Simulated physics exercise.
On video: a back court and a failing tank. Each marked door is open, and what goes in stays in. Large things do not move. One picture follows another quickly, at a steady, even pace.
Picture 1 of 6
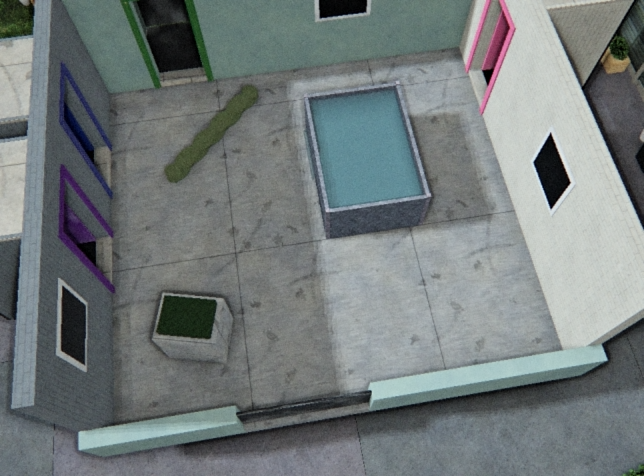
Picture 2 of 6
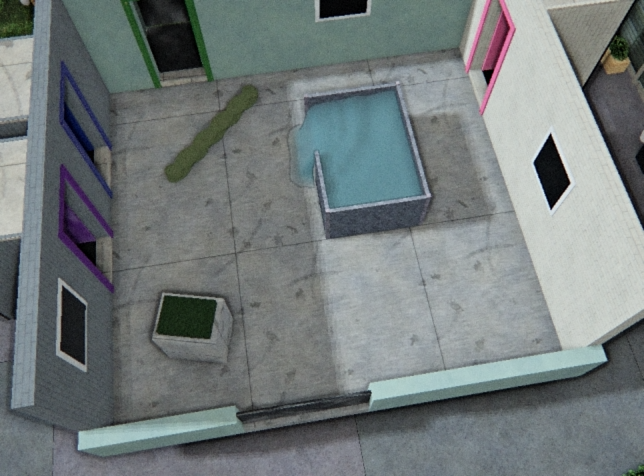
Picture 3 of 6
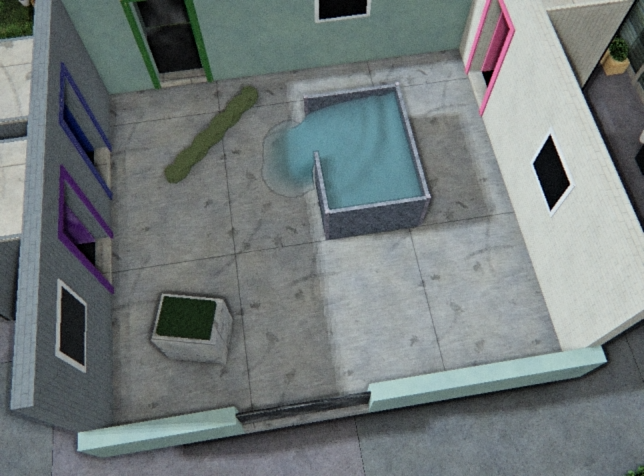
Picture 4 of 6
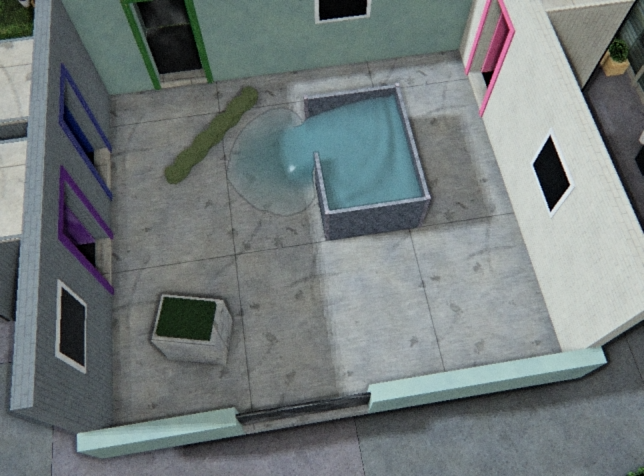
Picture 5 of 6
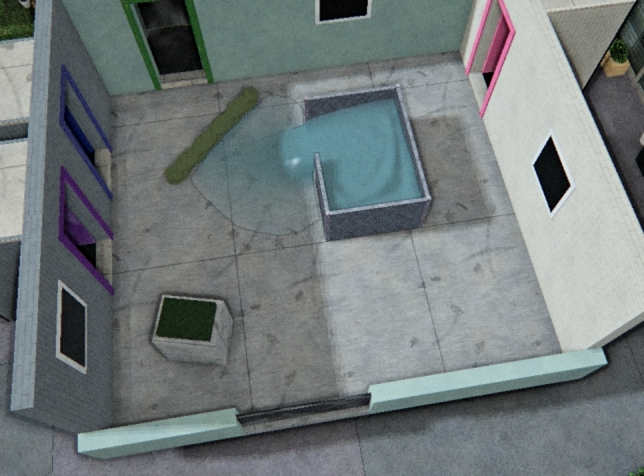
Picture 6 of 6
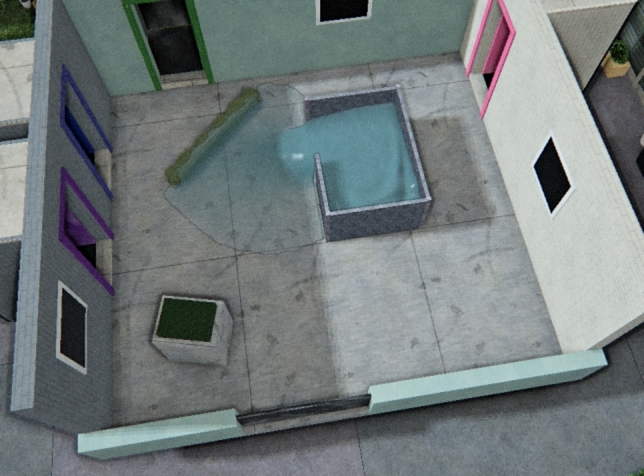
Water poured out through a gap in the left side of the raised tank and spread in a thin, rounded sheet across the grey courtyard floor, reaching the long, low green strip.
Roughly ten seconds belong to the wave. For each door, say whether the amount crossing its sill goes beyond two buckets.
Door by door: Pink door - two buckets at most, purple door - beyond two buckets, green door - two buckets at most, blue door - two buckets at most.
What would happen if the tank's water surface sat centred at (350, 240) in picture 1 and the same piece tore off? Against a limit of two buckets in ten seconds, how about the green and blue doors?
My reading: The green door falls short; the blue door overshoots it.
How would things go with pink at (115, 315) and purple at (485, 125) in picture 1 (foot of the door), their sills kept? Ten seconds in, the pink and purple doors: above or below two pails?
As I see it, pink door crosses the line and purple door does not reach it.
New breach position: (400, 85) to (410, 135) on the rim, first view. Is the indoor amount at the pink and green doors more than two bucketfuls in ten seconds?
Verdict - pink door breaks the limit, green door is safe.
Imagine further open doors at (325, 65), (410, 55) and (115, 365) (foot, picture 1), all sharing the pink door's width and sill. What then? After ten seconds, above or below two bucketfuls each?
Falls short; falls short; exceeds the limit.
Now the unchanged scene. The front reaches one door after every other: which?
Result: The door marked pink.
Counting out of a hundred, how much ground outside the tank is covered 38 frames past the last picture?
It should be close to 90 %.
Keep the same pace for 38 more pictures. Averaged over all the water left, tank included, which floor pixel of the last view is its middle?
I'd put it at around (276, 222).
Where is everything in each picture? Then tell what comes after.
In the first frame, the water tank at (364, 147) is whole and still.
In the second frame, water pours out at (314, 144) and has run to (299, 128).
In the third frame, water pours out at (313, 147) and has run to (271, 183).
In the fourth frame, water pours out at (313, 149) and has run to (233, 180).
In the fifth frame, water pours out at (314, 150) and has run to (197, 181).
In the sixth frame, the front is at (171, 196), out from the gap at (314, 150).
A moment on, water covers 30 % of the floor; the pink door not reached, the purple door under two buckets in, the green door not reached, the blue door not reached.
Next, water covers 40 % of the floor; the pink door not reached, the purple door far over two buckets in, the green door wet at the sill, nothing in, the blue door wet at the sill, nothing in.
Then, water covers 50 % of the floor; the pink door not reached, the purple door far over two buckets in, the green door wet at the sill, nothing in, the blue door wet at the sill, nothing in.
Later, water covers 90 % of the floor; the pink door wet at the sill, nothing in, the purple door far over two buckets in, the green door wet at the sill, nothing in, the blue door wet at the sill, nothing in.
In the end, water covers 95 % of the floor; the pink door wet at the sill, nothing in, the purple door far over two buckets in, the green door wet at the sill, nothing in, the blue door wet at the sill, nothing in.
